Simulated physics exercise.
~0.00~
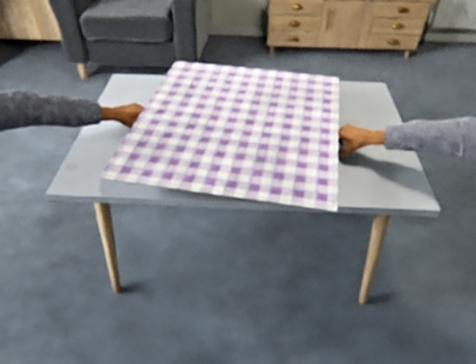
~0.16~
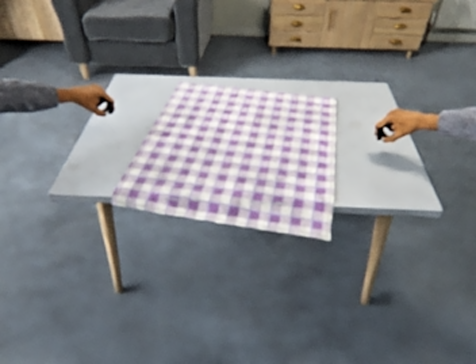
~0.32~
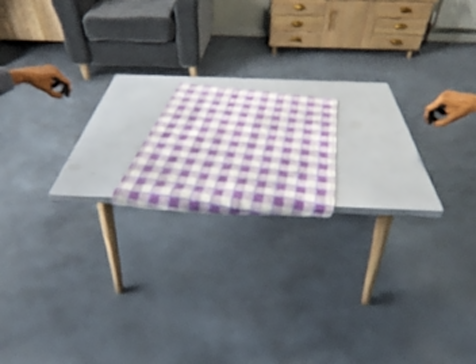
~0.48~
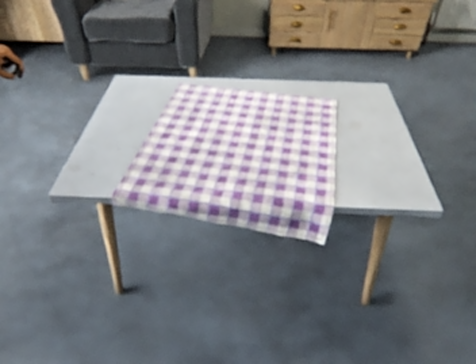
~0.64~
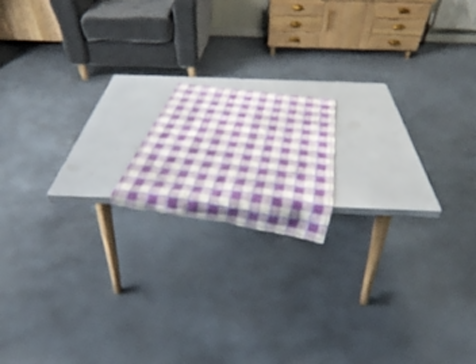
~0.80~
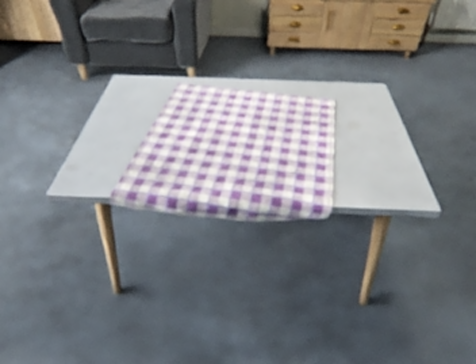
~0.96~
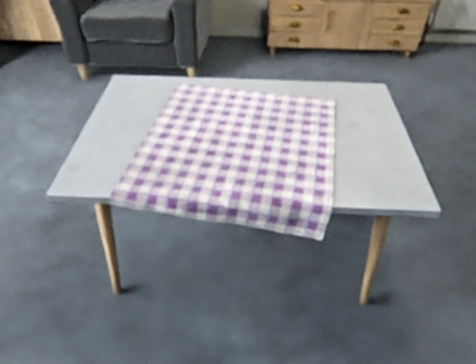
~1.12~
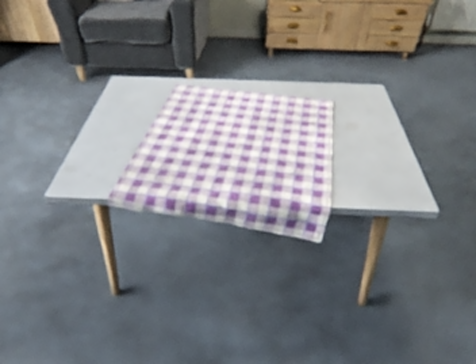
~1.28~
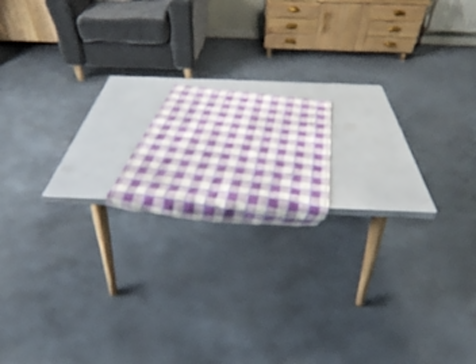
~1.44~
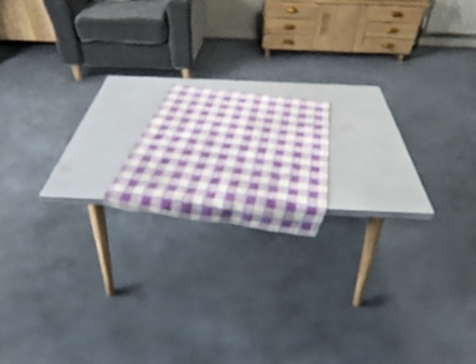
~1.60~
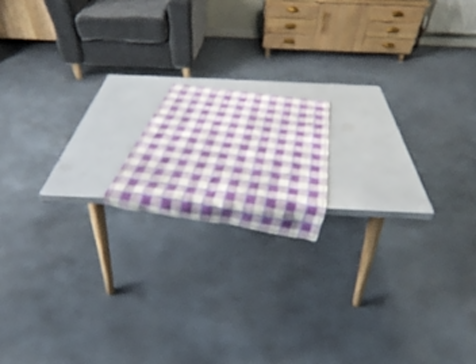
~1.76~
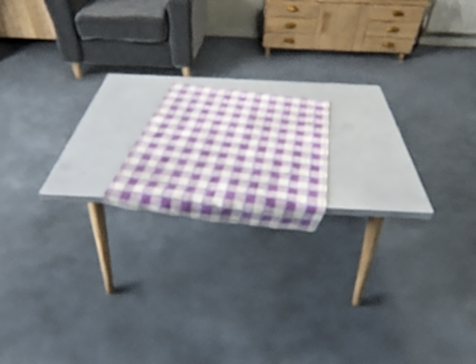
In a room with a dark grey floor, a slightly swaying view looks down at a pale grey table with wooden legs, a grey armchair behind it on the left and a wooden cabinet at the back right. Two hands in grey sleeves, one from each side, hold a purple and white checked cloth over the tabletop. They let go, and the cloth settles flat with its near edge hanging over the front. The hands draw away to either side and leave. The hanging edge flutters slightly, but the cloth stays on the table.
